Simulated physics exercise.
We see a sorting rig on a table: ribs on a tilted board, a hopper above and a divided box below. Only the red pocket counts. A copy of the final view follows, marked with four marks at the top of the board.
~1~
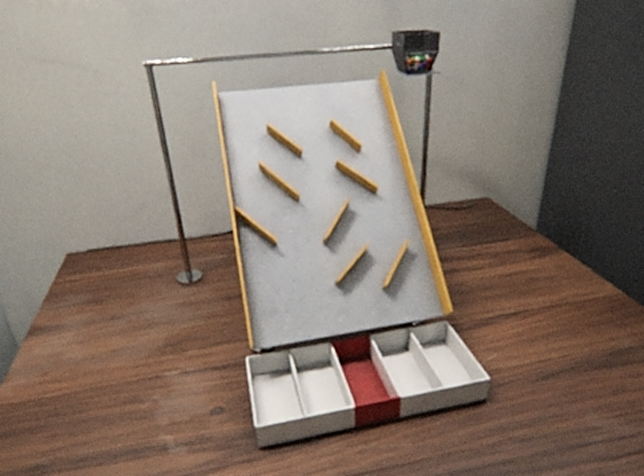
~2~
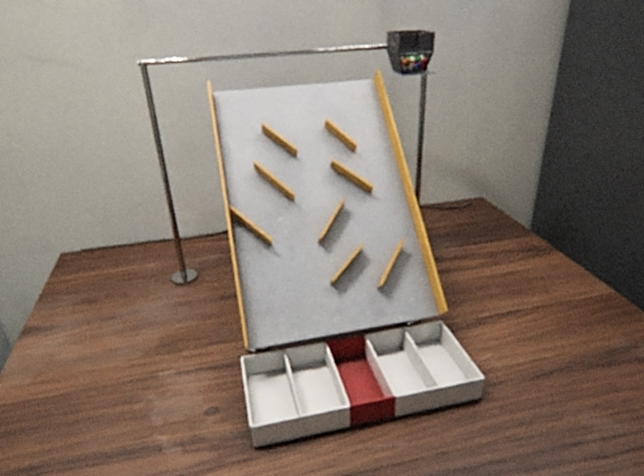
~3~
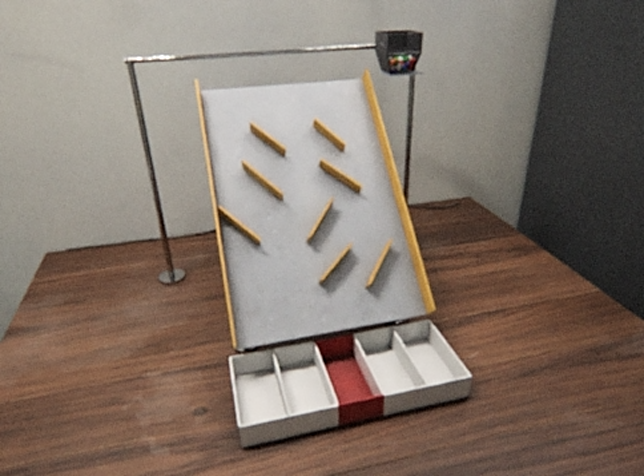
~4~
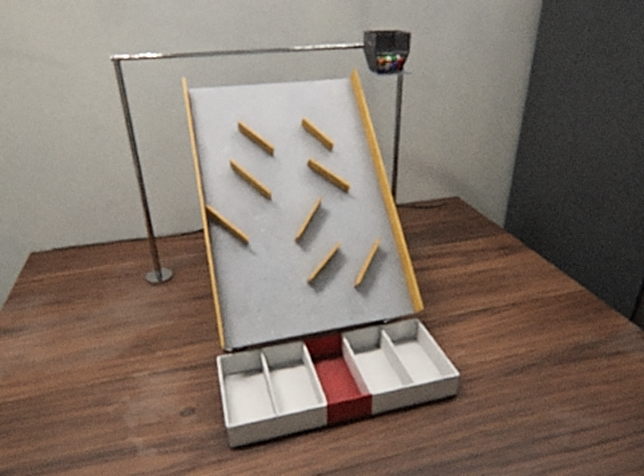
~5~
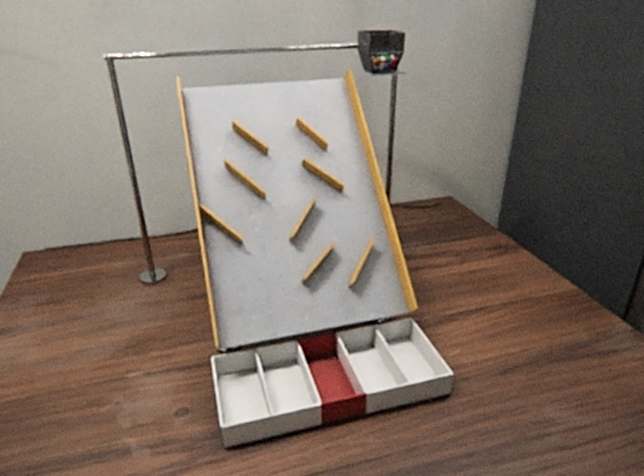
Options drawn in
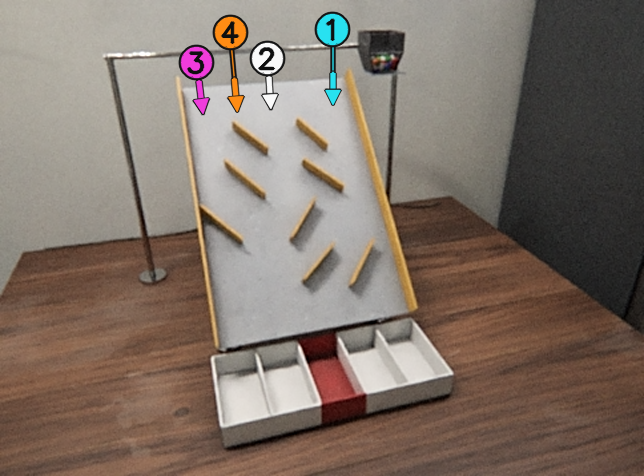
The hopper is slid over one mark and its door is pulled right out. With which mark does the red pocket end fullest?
3 beats the others.
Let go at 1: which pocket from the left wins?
It is the fifth one.
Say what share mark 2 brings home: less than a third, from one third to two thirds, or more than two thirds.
It is less than a third.
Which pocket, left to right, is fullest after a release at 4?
The second.
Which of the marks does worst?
The answer is 2.
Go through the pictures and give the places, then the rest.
In the first picture, hopper near (415, 66), jelly beans, door shut.
In the second picture, ribs (263, 123) to (297, 149), (326, 119) to (357, 145), (254, 161) to (295, 195).
In the third picture, ribs (321, 159) to (362, 187), (219, 206) to (260, 239), (309, 238) to (333, 197).
In the fourth picture, ribs (310, 279) to (340, 243), (358, 283) to (380, 238).
In the fifth picture, red pocket near (344, 407), number 3 of 5 from the left.
On the marked copy, mark 1 meets the board at (333, 99); mark 2 meets the board at (270, 103); mark 3 meets the board at (202, 108); mark 4 meets the board at (236, 106).
Choosing 1, close to a quarter in the red pocket, the bulk in other pockets, only a few outside the box.
Choosing 2, only a few in the red pocket, all but a few in other pockets.
Choosing 3, close to half in the red pocket, close to half in other pockets, only a few held on the board.
Choosing 4, close to a quarter in the red pocket, the bulk in other pockets.
